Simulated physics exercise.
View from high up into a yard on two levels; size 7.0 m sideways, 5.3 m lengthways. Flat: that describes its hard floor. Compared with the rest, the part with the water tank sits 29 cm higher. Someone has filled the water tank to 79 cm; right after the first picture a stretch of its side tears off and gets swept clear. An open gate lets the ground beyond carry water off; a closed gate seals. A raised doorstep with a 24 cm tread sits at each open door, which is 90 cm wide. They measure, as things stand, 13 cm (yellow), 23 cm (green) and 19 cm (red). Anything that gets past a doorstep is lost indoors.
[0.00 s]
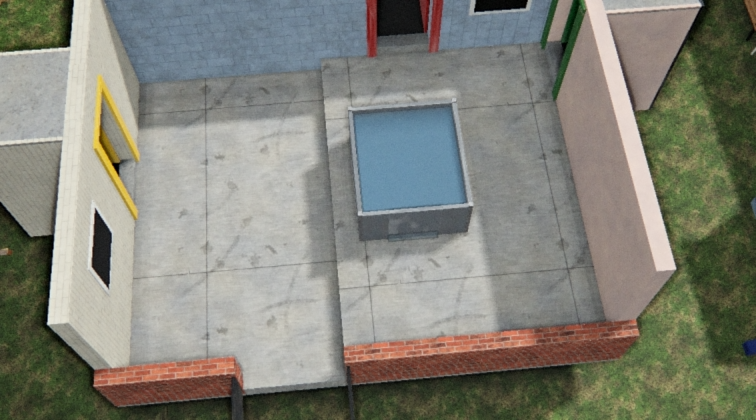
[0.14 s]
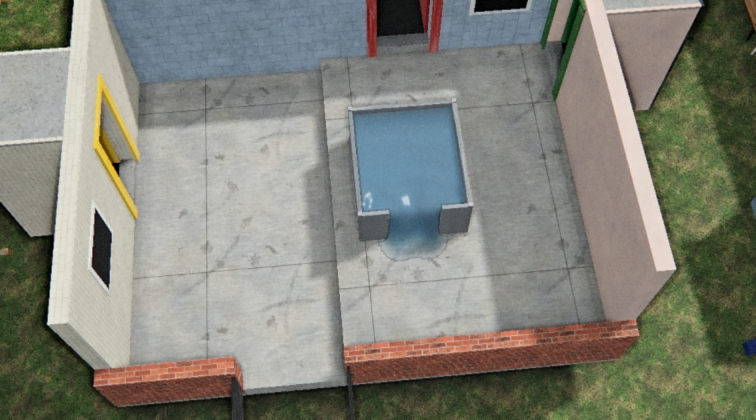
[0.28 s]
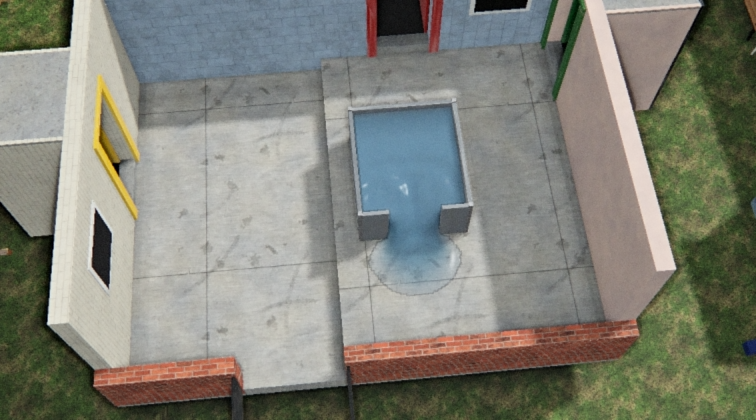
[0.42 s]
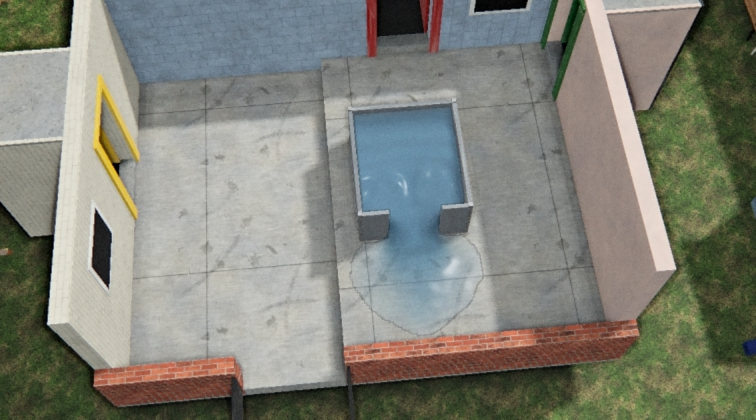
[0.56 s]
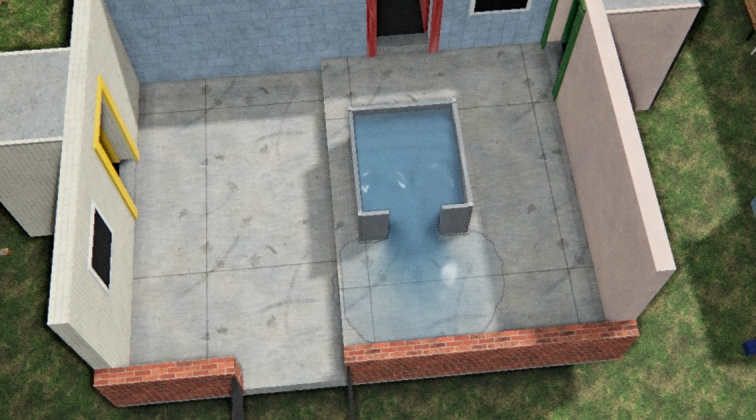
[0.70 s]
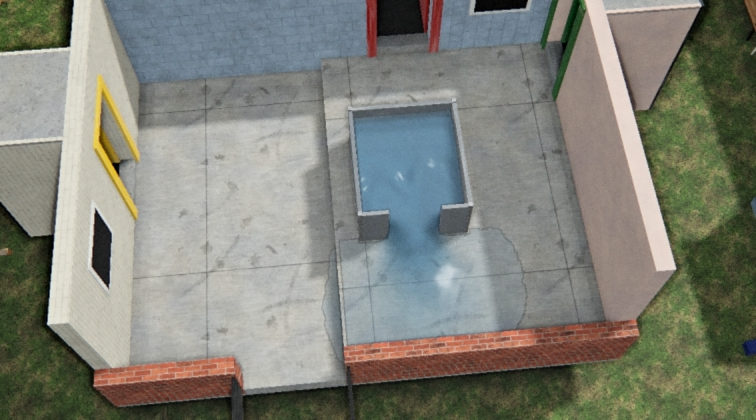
A paved yard enclosed by low walls is seen from high above, with grass outside. A grey-walled tank of blue water stands right of centre, with a red-framed doorway in the blue wall behind, a yellow-framed opening at left, green posts at right and red brick along the front. Part of the tank's front side gives way, and water pours out, spreading across the paving to the brick wall and slightly leftward, while the camera stays still.
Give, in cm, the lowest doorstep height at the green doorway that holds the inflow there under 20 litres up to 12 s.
The lowest height is close to 8 cm.
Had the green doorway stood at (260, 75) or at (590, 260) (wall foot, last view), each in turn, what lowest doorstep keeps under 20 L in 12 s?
First place around 5.5 cm, second around 14.0 cm.
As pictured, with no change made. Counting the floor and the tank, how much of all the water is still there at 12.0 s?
About 88 %.
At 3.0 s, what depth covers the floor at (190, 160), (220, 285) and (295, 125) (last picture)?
Around 0 cm, 3 cm and 0 cm.
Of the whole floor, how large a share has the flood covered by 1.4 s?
Roughly 20 percent of the floor is wet.
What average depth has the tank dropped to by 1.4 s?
On average, around 51 cm.
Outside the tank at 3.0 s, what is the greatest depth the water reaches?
I'd estimate roughly 27 cm.
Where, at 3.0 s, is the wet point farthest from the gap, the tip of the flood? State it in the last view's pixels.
Pixel: About (130, 383).
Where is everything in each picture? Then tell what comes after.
In the first frame, still water, 79 cm deep, in the water tank at (408, 158); the green door at (561, 34) is dry.
In the second frame, the gap is at (414, 224), the front 0.4 m out at (395, 256); the back of the water tank holds 79 cm.
In the third frame, water pours out at (414, 226) and has run 0.9 m, to (403, 289); about 12 cm deep outside, 79 cm at the back.
In the fourth frame, the front is at (420, 330), 1.6 m from the gap at (414, 226); 2.1 m2 of floor is wet, 76 cm left at the back.
In the fifth frame, water pours out at (414, 226) and has run 1.9 m, to a hidden place; about 6 cm deep outside, 68 cm at the back.
In the sixth frame, the gap is at (414, 226), the front 2.0 m out at a hidden place; the back of the water tank holds 67 cm; the green door at (561, 34), 3.9 m from the gap, is still 3.3 m from the nearest water.
After 1.4 s water covers 20 % of the floor, deepest (41 cm) near (425, 338); it has not reached the green door.
After 3.0 s water covers 40 % of the floor, deepest (27 cm) near (587, 335); it has not reached the green door.
After 12.0 s water covers 95 % of the floor, deepest (10 cm) near (235, 79); 6 cm at the green door, 0 litres in over its 23 cm doorstep.
At the green door as built, the water arrived by 3.2 s and peaked near 13 cm at 7.2 s.
Run again over the same 12 s with other heights there, 36 litres in over 6.5 cm, 6 litres over 10 cm. The limit of 20 litres is kept from about 8 cm up.
